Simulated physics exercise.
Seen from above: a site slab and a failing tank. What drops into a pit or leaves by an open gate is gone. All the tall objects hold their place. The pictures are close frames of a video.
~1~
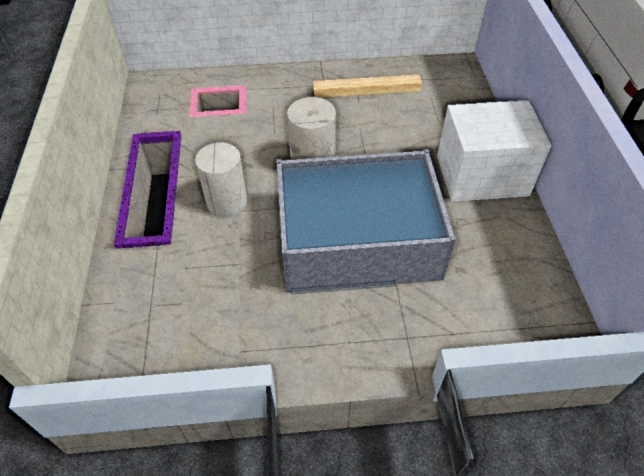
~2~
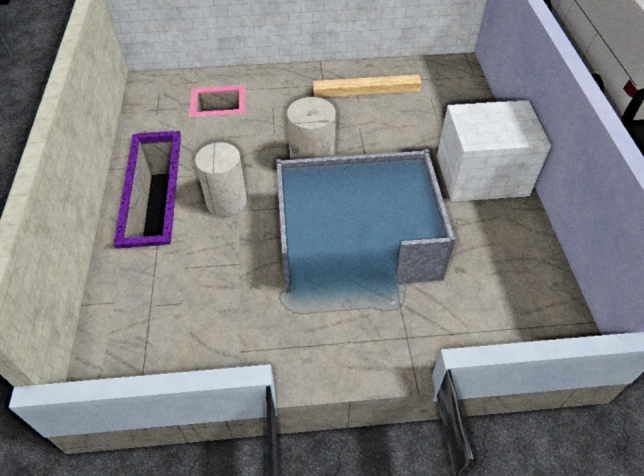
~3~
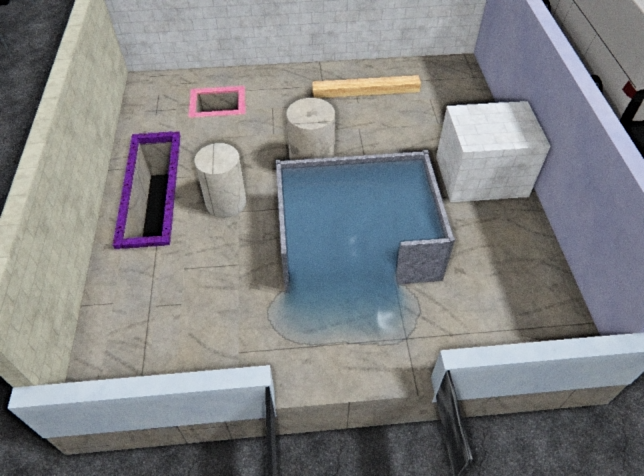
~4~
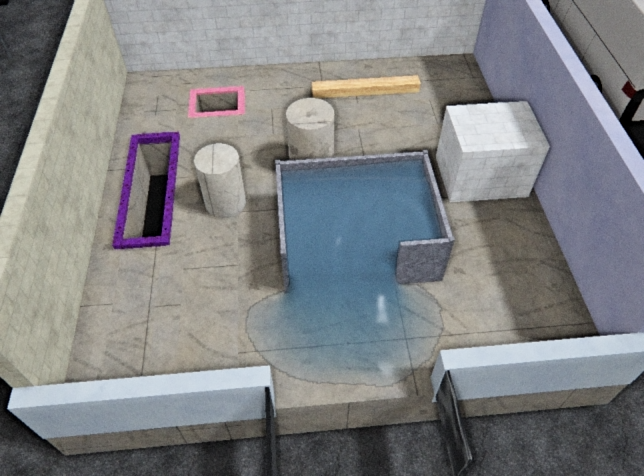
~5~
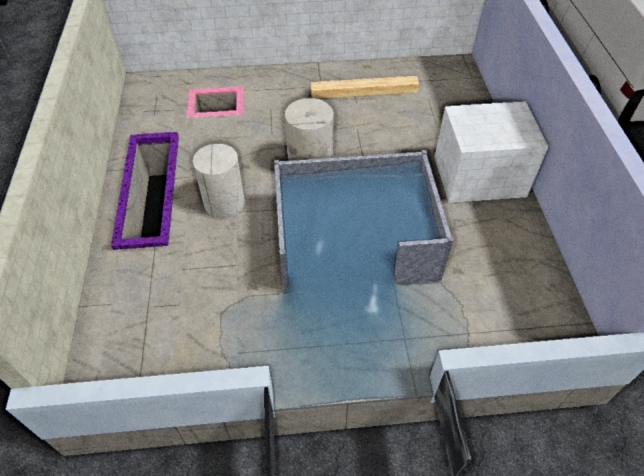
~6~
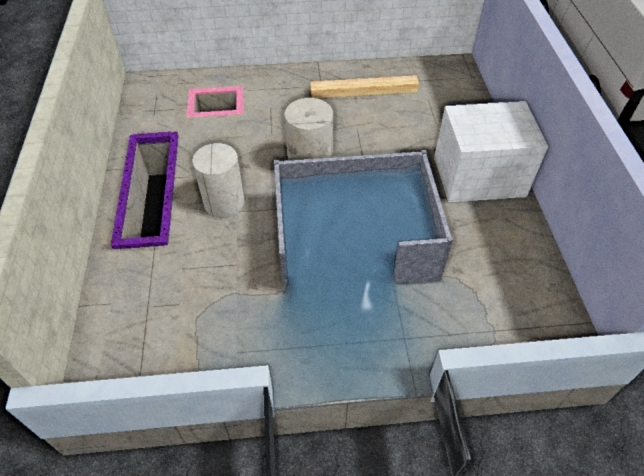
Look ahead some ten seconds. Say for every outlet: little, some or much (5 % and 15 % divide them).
The gate takes above 15 %; the purple pit takes not even 5 %; the pink pit takes not even 5 %.
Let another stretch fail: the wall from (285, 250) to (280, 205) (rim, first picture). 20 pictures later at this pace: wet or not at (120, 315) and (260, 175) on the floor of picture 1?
As listed: Flooded, no water.
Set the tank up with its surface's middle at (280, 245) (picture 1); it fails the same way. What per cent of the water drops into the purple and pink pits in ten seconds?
Per cent: Purple 6, pink 4.
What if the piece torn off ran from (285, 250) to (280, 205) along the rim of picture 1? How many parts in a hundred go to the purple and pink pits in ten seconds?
In per cent: Purple 14, pink 8.
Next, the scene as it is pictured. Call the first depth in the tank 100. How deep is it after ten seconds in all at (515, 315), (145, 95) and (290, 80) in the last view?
In turn 2, 2 and 2 in a hundred.
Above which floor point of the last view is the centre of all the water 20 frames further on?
At about (320, 281).
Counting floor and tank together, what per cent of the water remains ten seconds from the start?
About 28 per cent.
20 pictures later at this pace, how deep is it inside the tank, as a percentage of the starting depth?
I make it 22 per cent.
A moment on, water covers 15 % of the floor; the gate 21 %, the purple pit 0 %, the pink pit 0 %.
Next, water covers 20 % of the floor; the gate 38 %, the purple pit 0 %, the pink pit 0 %.
Then, water covers 30 % of the floor; the gate 52 %, the purple pit 0 %, the pink pit 0 %.
Later, water covers 40 % of the floor; the gate 63 %, the purple pit 0 %, the pink pit 0 %.
In the end, water covers 50 % of the floor; the gate 70 %, the purple pit 0 %, the pink pit 0 %.
